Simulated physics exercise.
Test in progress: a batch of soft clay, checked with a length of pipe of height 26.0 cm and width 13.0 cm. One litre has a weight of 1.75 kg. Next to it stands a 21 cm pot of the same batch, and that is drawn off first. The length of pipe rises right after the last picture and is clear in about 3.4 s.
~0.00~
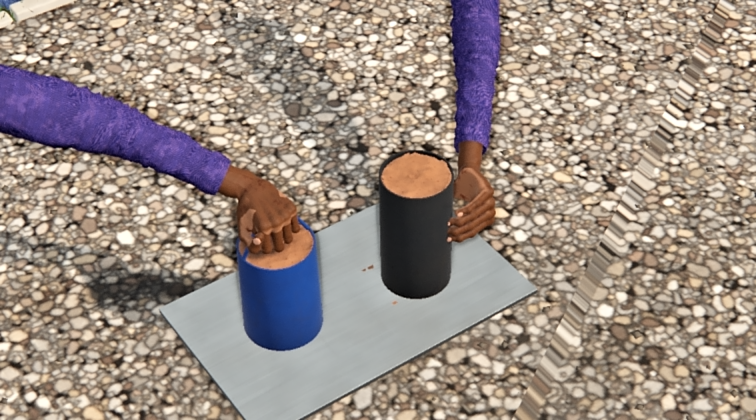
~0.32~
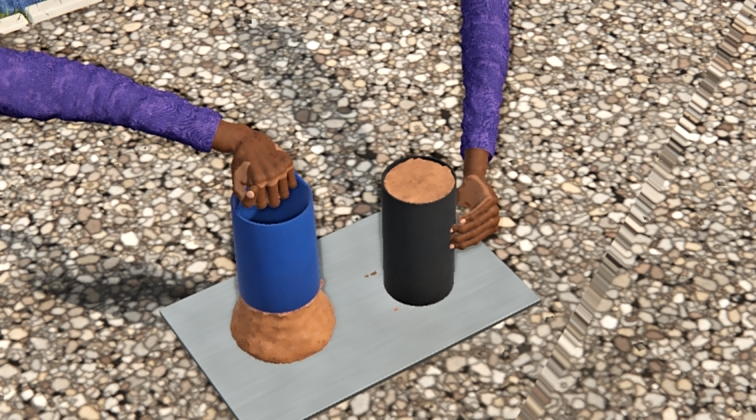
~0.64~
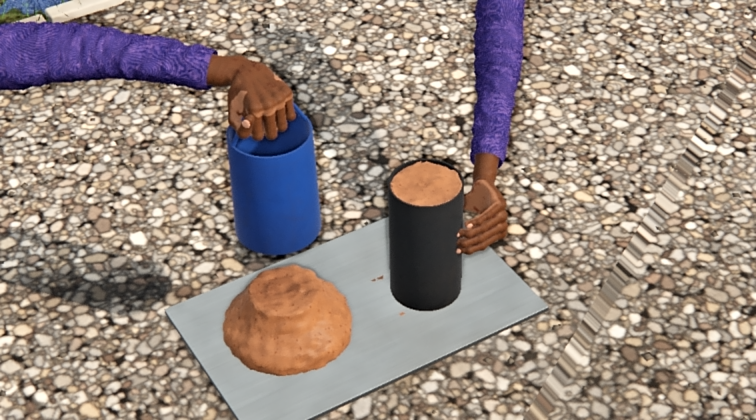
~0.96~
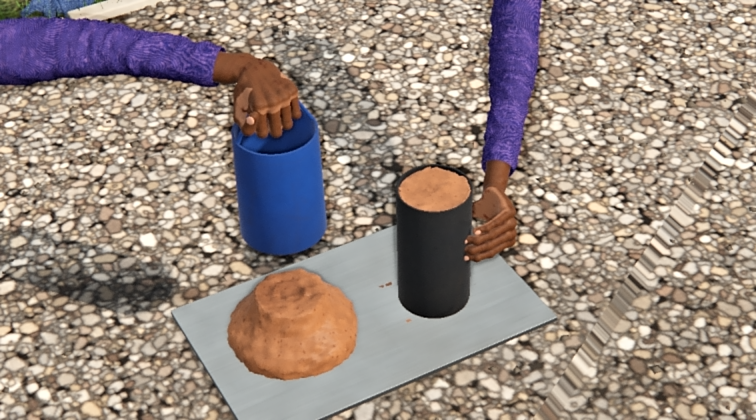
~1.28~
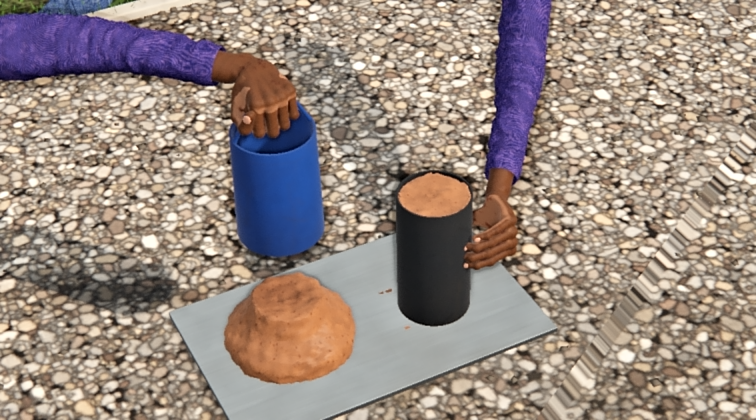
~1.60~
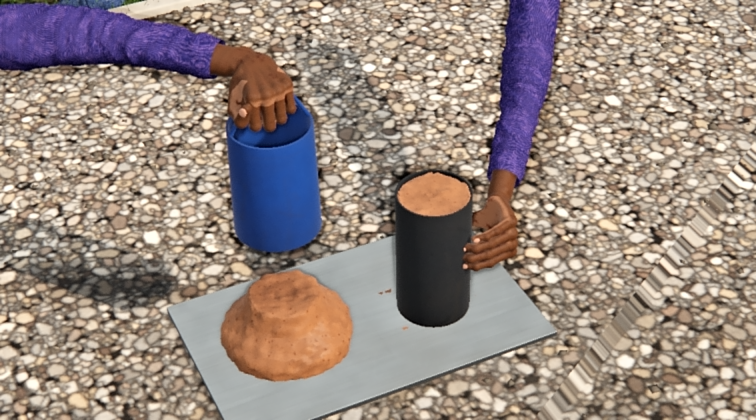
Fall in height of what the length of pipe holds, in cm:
14 cm.
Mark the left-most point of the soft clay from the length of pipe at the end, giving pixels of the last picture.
About pixel (360, 303).
By 2.5 s, the length of pipe is up 6.7 cm; the soft clay has come down 5.8 cm to 20 cm and is 22 cm wide.
By 3.3 s, the length of pipe is up 16 cm; the soft clay has come down 14 cm to 12 cm and is 27 cm wide.
By 4.2 s, the length of pipe is up 27 cm; the soft clay has come down 14 cm to 12 cm and is 27 cm wide.
By 5.2 s, the length of pipe is clear; the soft clay has come down 14 cm to 12 cm and is 27 cm wide.
By 5.7 s, at rest, the length of pipe is clear; the soft clay has come down 14 cm to 12 cm and is 27 cm wide.
